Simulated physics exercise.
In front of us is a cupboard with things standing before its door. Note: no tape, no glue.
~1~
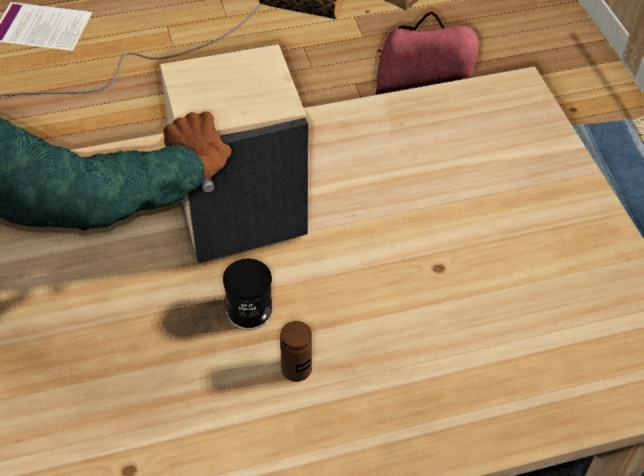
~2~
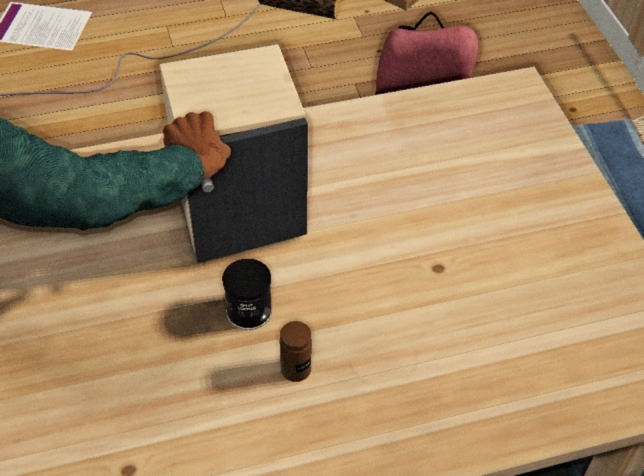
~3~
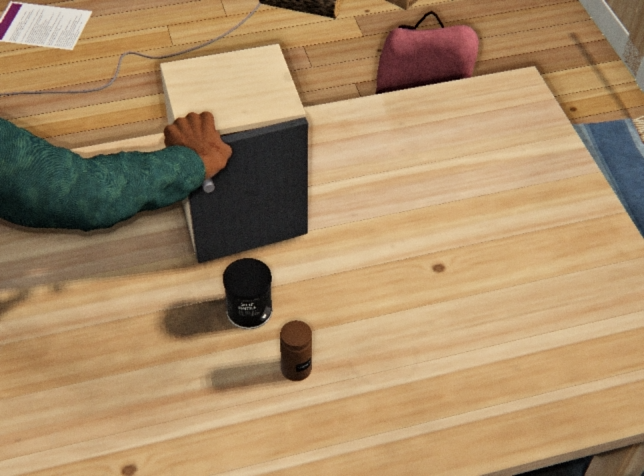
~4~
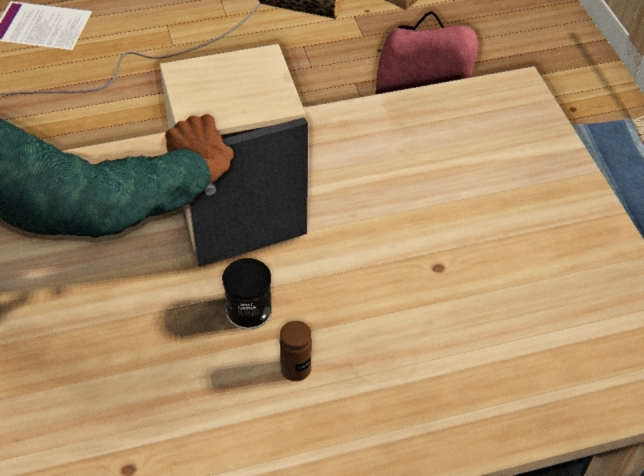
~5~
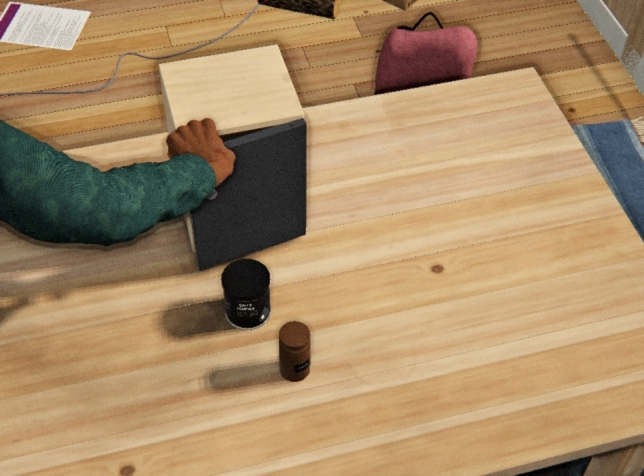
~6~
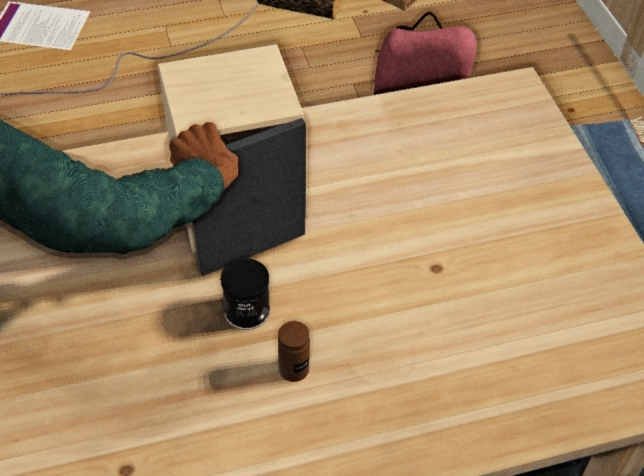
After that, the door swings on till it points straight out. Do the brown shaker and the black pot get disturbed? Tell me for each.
Here the brown shaker is left alone, the black pot is disturbed.
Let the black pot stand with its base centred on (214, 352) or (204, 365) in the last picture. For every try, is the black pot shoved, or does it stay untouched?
Well, the black pot goes undisturbed the first time and goes undisturbed the second.
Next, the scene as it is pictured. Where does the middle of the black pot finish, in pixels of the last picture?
It comes to rest at about (348, 332) in the last picture.
Then, 1.04 s on from there, door 49° open; brown shaker at rest near (294, 352); black pot displaced about its own width near (275, 312).
Then, 1.64 s on from there, door 69° open; brown shaker at rest near (294, 352); black pot displaced well along near (316, 323).
Then, 1.98 s on from there, door 81° open; brown shaker at rest near (294, 352); black pot displaced well along near (339, 328).
In the end, the brown shaker remains where it is, near (294, 352); the black pot is pushed along, near (348, 332).
